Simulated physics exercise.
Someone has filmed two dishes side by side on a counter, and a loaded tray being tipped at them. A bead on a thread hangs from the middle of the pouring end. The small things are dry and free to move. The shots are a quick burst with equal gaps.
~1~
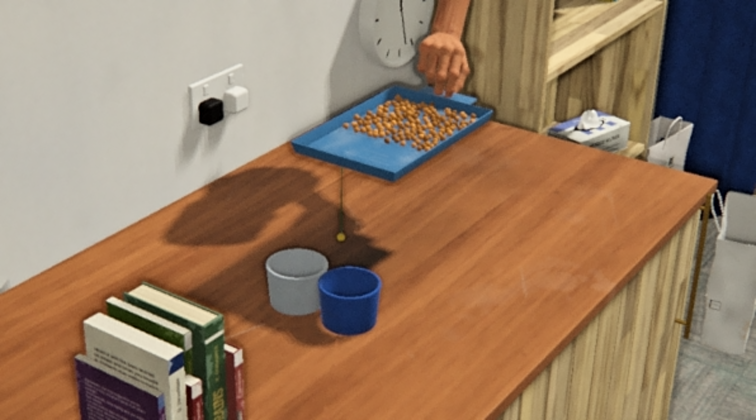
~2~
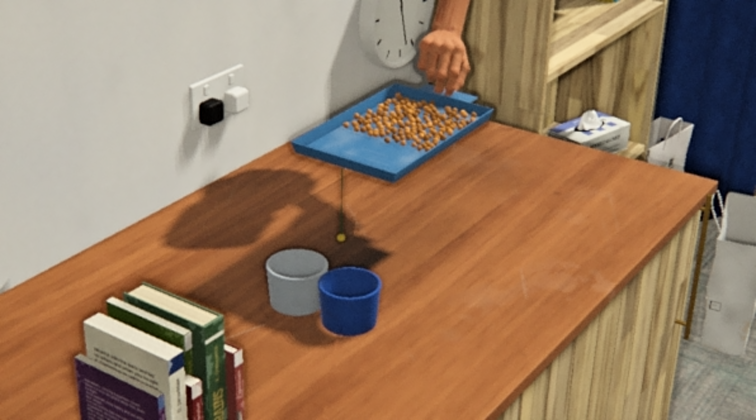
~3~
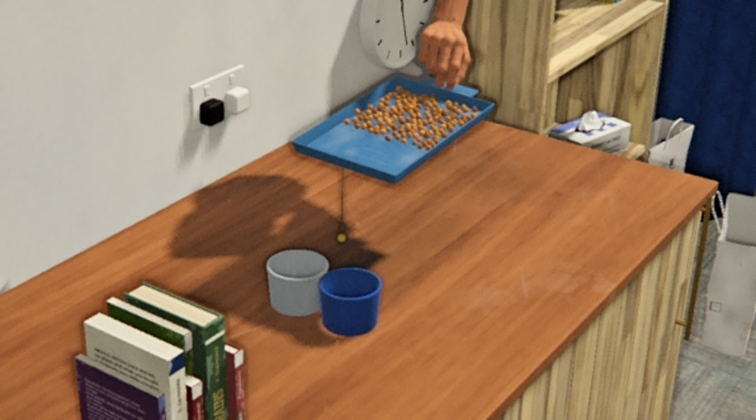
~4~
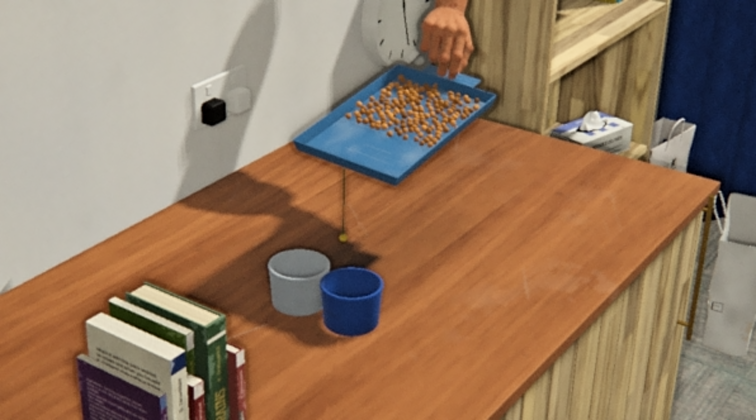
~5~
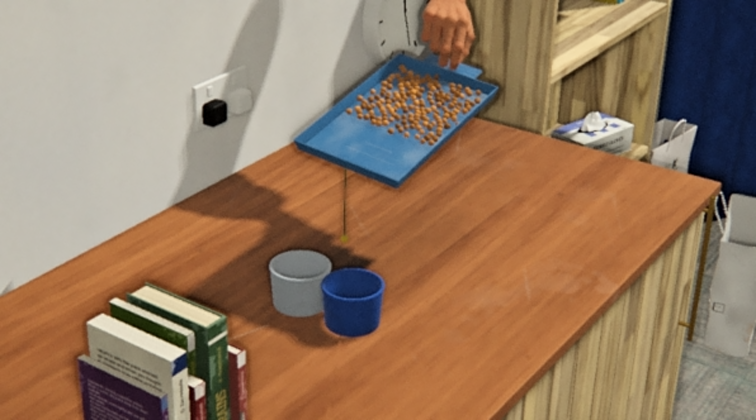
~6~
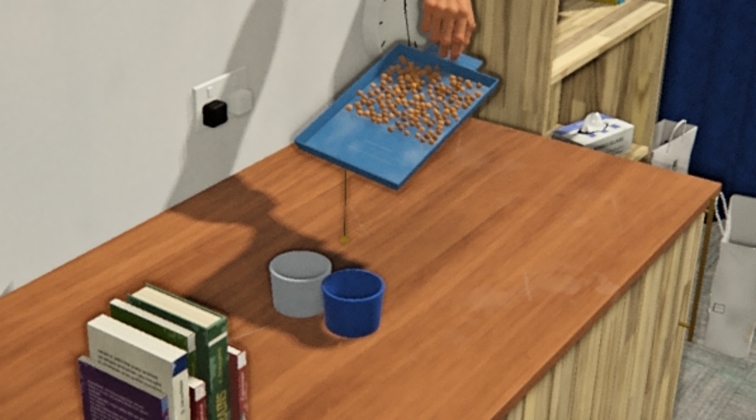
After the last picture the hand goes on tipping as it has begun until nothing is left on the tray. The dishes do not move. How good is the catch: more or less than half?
Together they catch under half.
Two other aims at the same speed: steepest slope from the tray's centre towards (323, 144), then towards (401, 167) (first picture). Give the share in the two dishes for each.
About 0 and 0 per cent.
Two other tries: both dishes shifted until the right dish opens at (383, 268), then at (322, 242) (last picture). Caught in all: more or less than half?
The first try: Most of it. The second: The smaller part.
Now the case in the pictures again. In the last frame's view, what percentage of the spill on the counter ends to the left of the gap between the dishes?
It comes to 0 per cent or so.
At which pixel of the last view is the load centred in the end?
Close to (383, 311).
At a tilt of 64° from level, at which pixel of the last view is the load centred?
Around (385, 180).
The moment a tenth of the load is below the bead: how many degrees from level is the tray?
Near 60 degrees.
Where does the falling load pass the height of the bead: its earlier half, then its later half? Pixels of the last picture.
Early half (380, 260), late half (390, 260).
Shortly afterwards, tray tipped steeply; near two thirds on the tray; a little in the right dish; only a few in the left dish; a little outside both; a little in the air.
Next, tray tipped past a quarter turn; near a quarter on the tray; near a quarter in the right dish; only a few in the left dish; near a third outside both; near a quarter in the air.
Some moments later, tray tipped past a quarter turn; near a quarter in the right dish; only a few in the left dish; the bulk outside both.
In the end, tray tipped past a quarter turn; near a quarter in the right dish; only a few in the left dish; the bulk outside both.
